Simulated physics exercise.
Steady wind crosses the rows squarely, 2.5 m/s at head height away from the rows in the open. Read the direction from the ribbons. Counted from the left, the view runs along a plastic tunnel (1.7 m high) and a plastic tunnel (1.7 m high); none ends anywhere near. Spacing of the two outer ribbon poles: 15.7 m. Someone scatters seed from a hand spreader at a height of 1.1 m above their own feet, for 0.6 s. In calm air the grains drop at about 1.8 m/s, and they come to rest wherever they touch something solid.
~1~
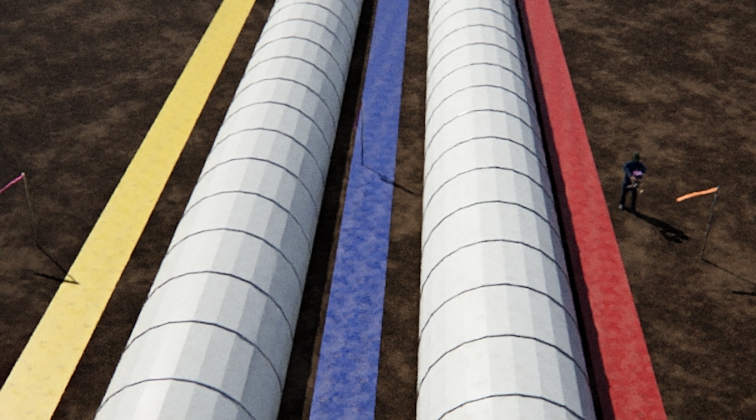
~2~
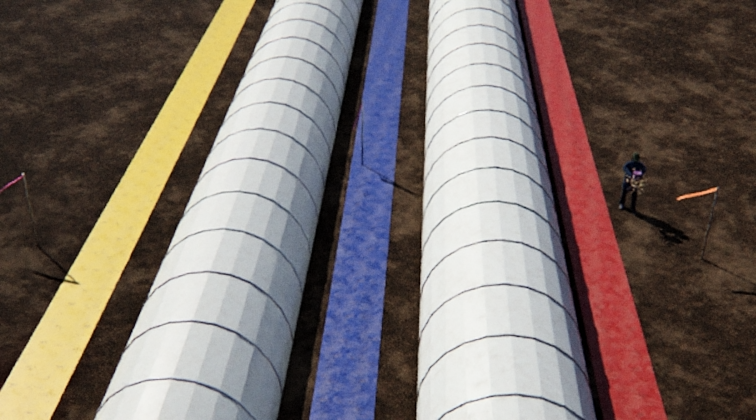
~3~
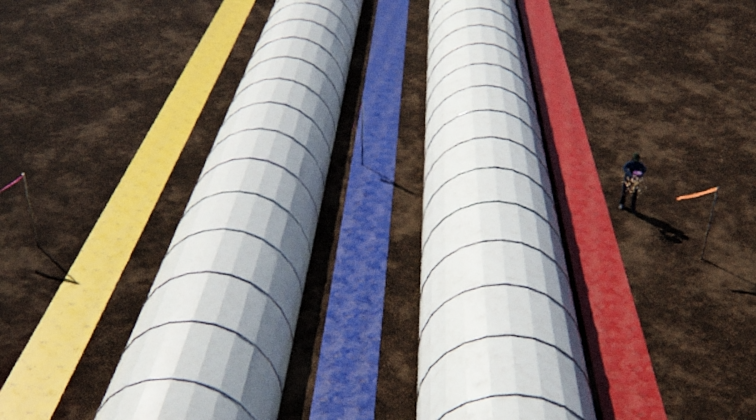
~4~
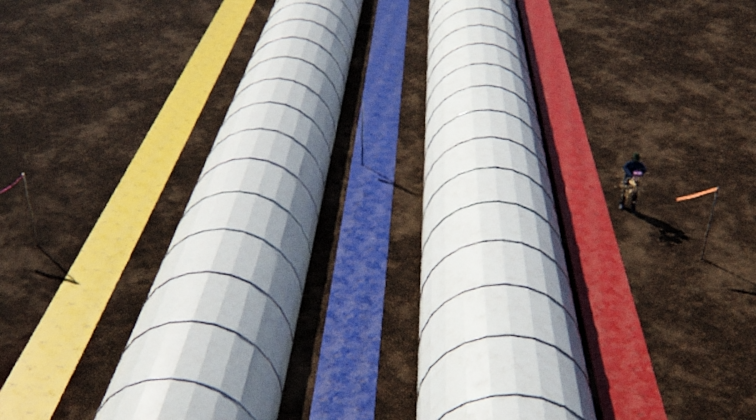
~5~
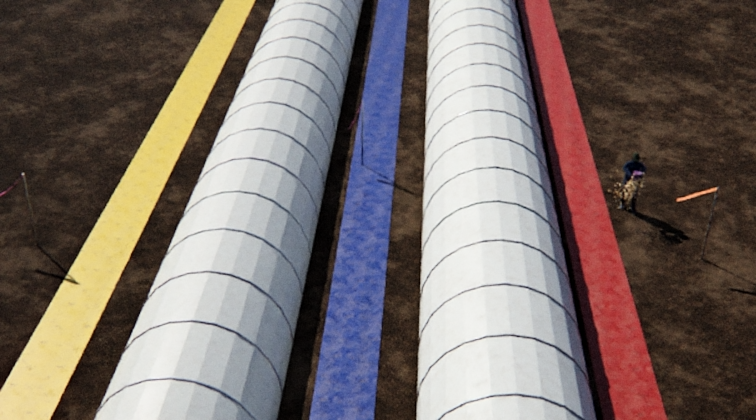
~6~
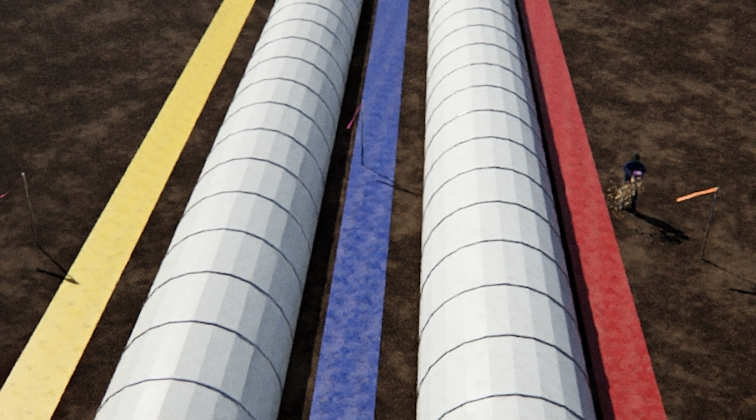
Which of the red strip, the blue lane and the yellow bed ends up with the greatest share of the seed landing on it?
The red one.
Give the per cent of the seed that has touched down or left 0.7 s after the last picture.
About 65 per cent.
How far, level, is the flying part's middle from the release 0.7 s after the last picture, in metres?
1.0 metres.
Then, 0.7 s after the last picture, 36 % is in the air or yet to come; 42 % lies on the red strip, 0 % on the yellow bed and 0 % on the blue lane; the middle of what still flies is 0.3 m above the low ground, near (602, 210).
Then, 1.5 s after the last picture, 1 % is in the air or yet to come; 74 % lies on the red strip, 0 % on the yellow bed and 0 % on the blue lane.
Then, 3.0 s after the last picture, 0 % is in the air or yet to come; 74 % lies on the red strip, 0 % on the yellow bed and 0 % on the blue lane.
Then, 7.5 s after the last picture, 0 % is in the air or yet to come; 74 % lies on the red strip, 0 % on the yellow bed and 0 % on the blue lane.
Then, 44.5 s after the last picture, 0 % is in the air or yet to come; 74 % lies on the red strip, 0 % on the yellow bed and 0 % on the blue lane.
